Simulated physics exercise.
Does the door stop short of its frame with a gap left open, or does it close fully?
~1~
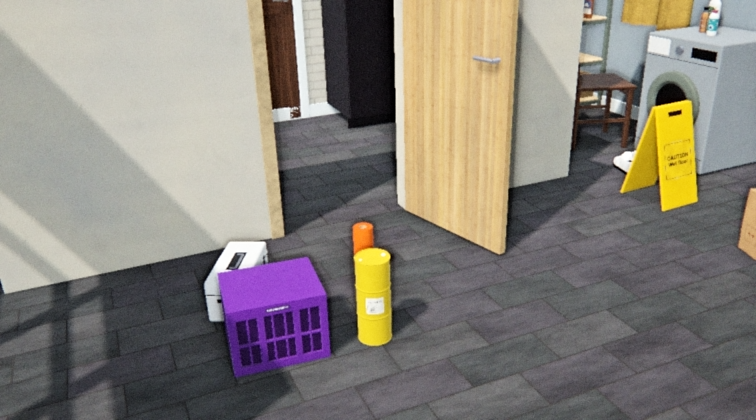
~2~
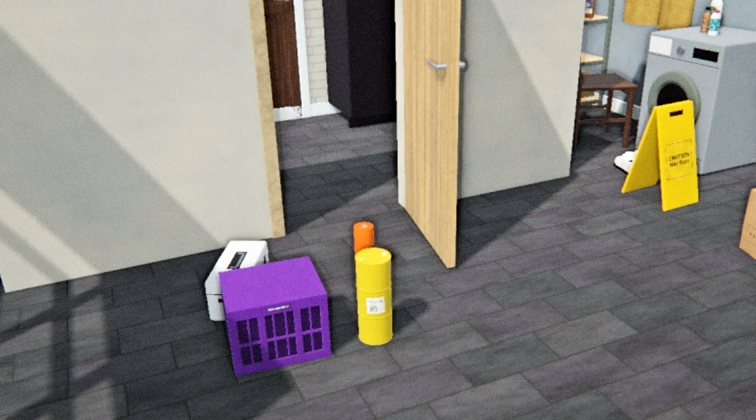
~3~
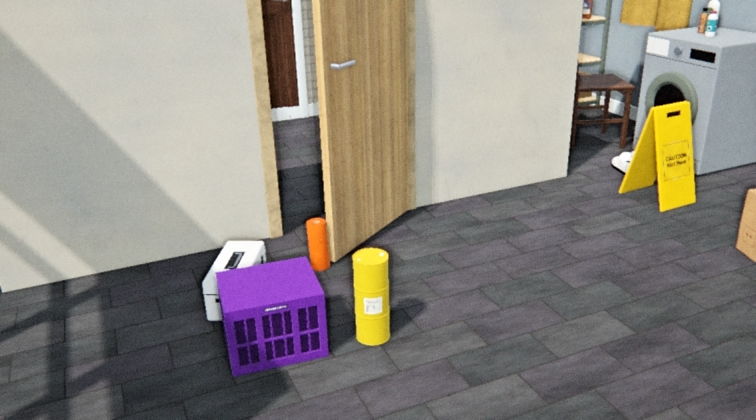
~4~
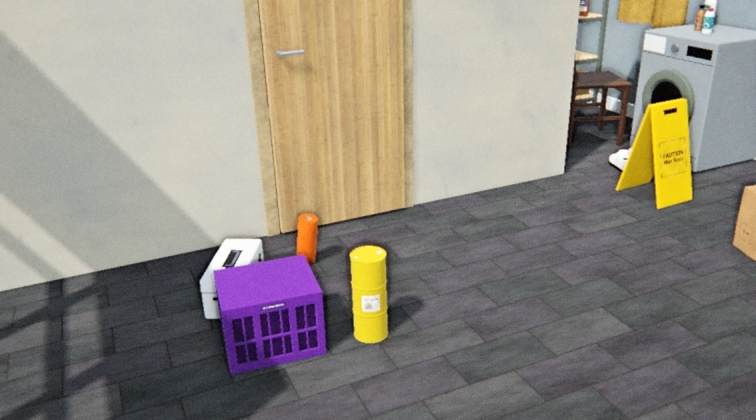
The door closes fully, and the orange roll ends up a little further left, leaning slightly in front of it.
